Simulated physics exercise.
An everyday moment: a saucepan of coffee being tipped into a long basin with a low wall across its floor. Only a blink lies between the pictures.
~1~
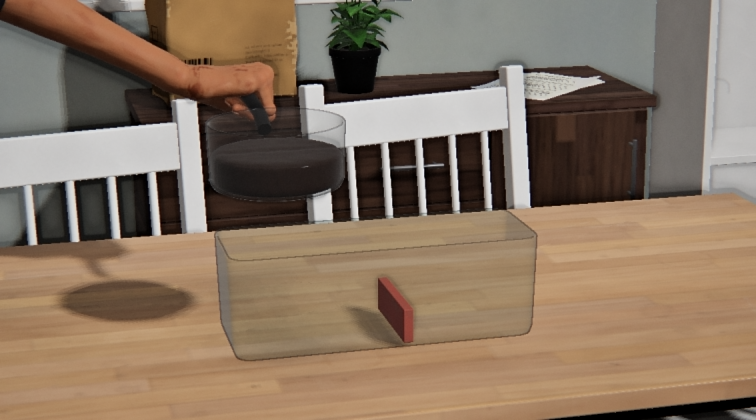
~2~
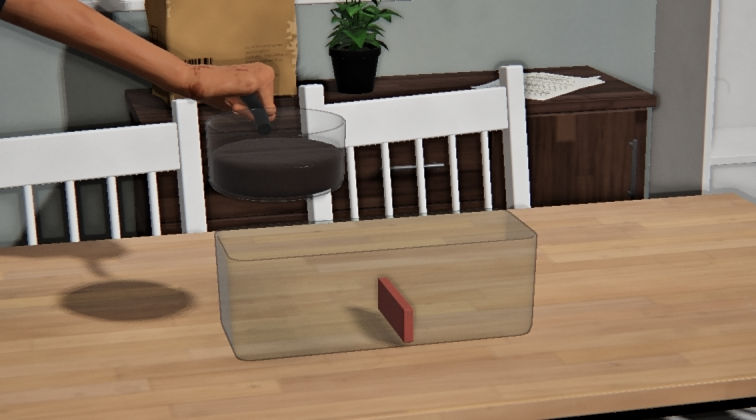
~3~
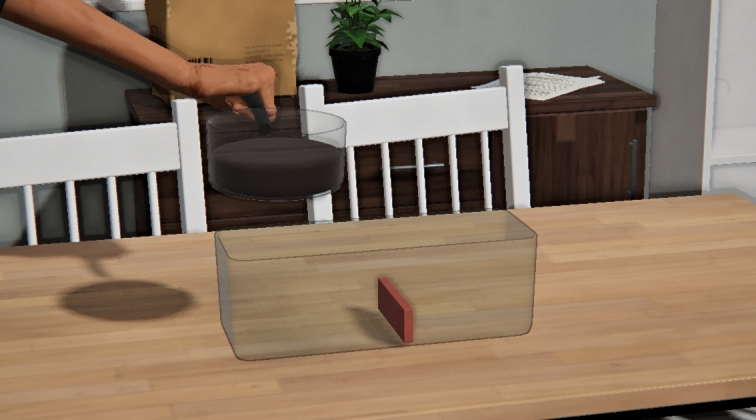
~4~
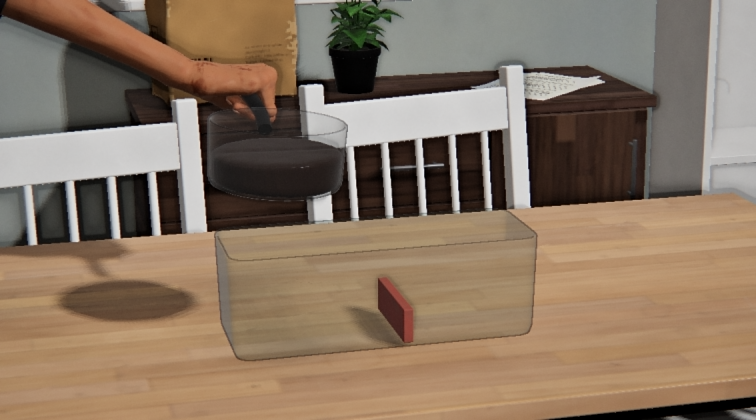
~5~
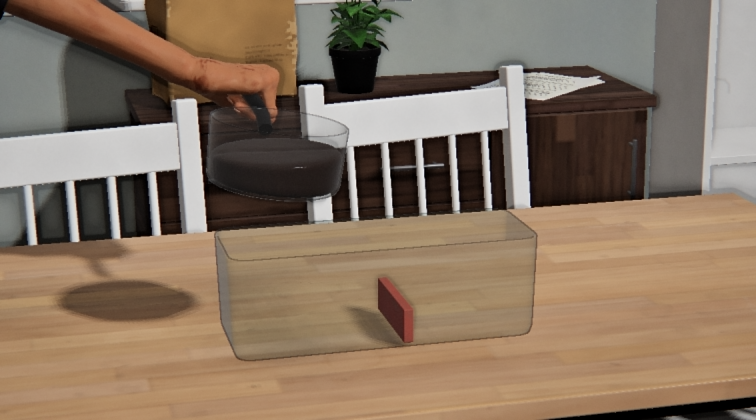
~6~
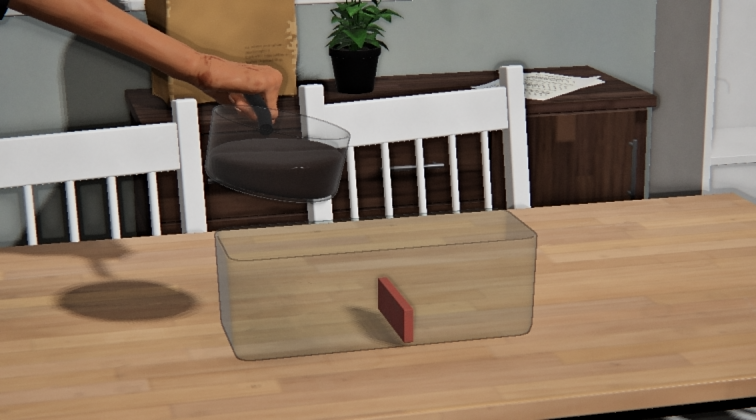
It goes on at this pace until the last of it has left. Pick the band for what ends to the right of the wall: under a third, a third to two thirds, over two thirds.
In the end less than a third is right of the wall.
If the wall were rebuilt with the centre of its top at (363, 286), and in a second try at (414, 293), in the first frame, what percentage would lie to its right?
Near 65 % and 5 %.
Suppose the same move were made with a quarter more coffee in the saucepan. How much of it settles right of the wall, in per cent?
Roughly 40 in a hundred.
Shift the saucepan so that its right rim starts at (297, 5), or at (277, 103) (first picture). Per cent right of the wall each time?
The first gives 5 %, the second 5 %.
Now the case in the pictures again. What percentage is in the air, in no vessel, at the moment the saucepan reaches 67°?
Some 25 per cent.
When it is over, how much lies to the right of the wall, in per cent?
It comes to 25 per cent or so.
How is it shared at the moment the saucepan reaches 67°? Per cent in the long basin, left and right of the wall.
Some 10 per cent left and 0 right.
A moment on, the saucepan is tipped part way and 63 per cent is still to pour, 10 is left of the wall and 2 right of it.
Next, the saucepan is tipped right over and 11 per cent is still to pour, 62 is left of the wall and 22 right of it.
Then the saucepan is tipped right over and 0 per cent is still to pour, 76 is left of the wall and 23 right of it.
Later the saucepan is tipped right over and 0 per cent is still to pour, 76 is left of the wall and 24 right of it.
In the end 76 per cent lies left of the wall, 24 right of it and 0 outside.
